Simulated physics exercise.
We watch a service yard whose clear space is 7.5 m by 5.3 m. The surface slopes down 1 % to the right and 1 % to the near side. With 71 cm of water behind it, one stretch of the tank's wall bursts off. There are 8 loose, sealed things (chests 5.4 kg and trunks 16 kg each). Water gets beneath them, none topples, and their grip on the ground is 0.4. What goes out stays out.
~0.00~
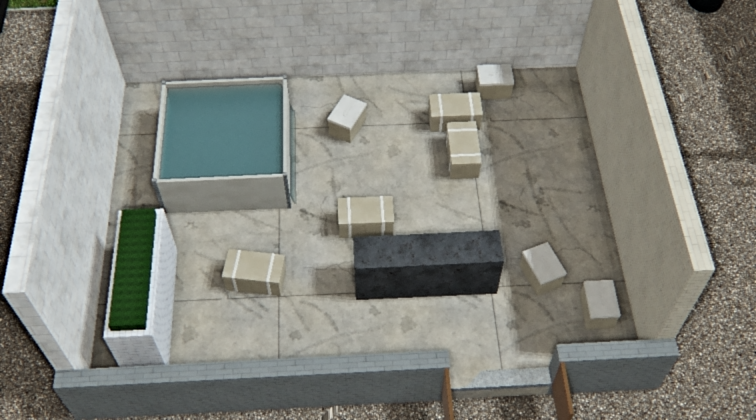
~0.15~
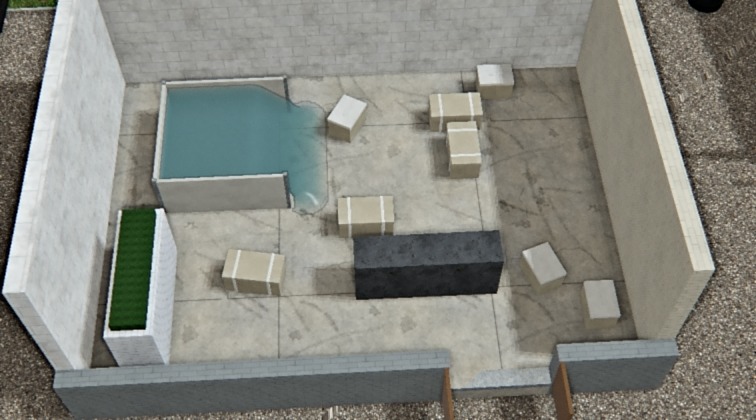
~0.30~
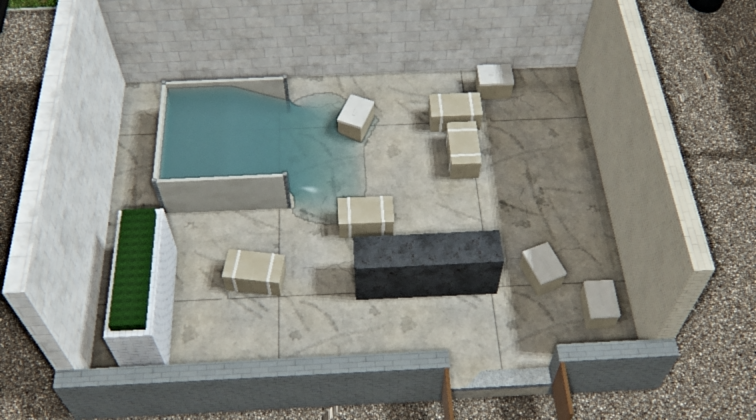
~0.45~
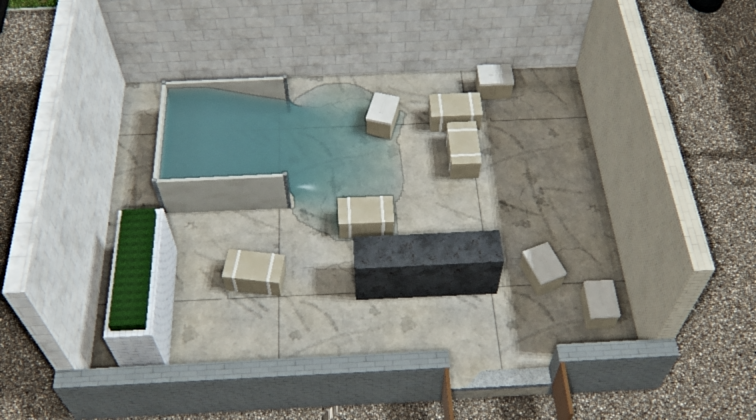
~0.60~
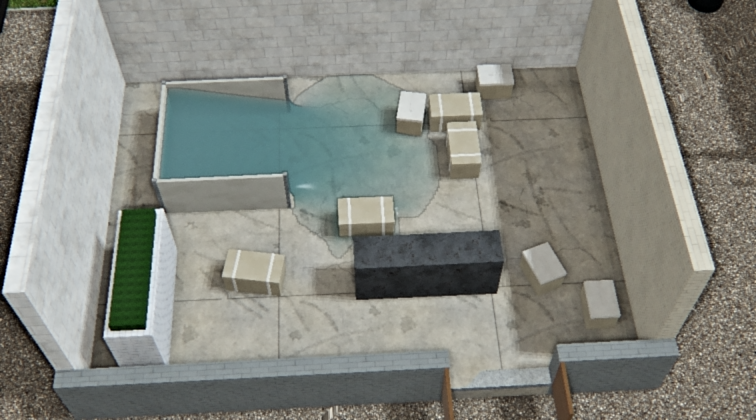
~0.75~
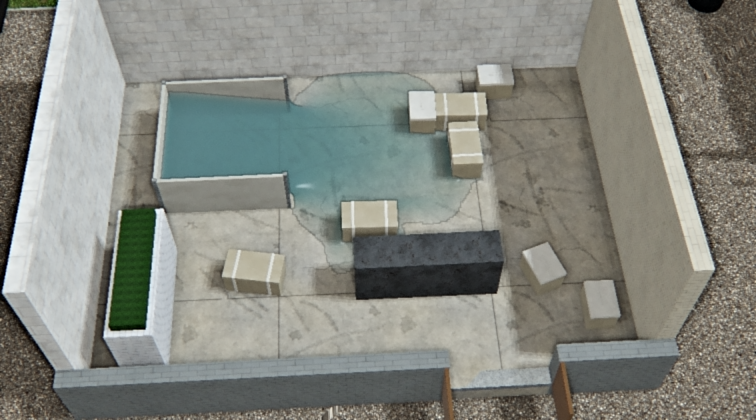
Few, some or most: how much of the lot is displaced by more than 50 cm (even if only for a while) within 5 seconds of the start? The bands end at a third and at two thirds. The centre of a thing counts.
That comes to at least two thirds.
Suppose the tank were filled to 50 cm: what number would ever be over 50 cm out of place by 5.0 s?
In that case 7 of them.
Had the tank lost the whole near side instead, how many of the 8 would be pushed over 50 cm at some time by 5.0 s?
Then 4.
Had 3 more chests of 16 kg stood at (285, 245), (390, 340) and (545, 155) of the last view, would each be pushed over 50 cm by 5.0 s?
In that order: Short of it, less, over.
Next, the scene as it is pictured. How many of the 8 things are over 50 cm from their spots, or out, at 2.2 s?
I count 6.
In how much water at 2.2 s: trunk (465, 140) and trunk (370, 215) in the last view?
Roughly 26 and 9 cm.
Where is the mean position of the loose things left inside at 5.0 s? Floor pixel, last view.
Around (466, 242).
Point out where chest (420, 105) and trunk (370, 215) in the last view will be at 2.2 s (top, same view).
Near (526, 79) and (428, 236).
After 1.1 s 2 of 8 are over 50 cm from their spots; 1 afloat.
After 2.2 s 6 of 8 are over 50 cm from their spots; 5 afloat.
After 3.5 s 7 of 8 are over 50 cm from their spots; 6 afloat.
After 5.0 s 7 of 8 are over 50 cm from their spots, and 7 have been at some point; 7 afloat.
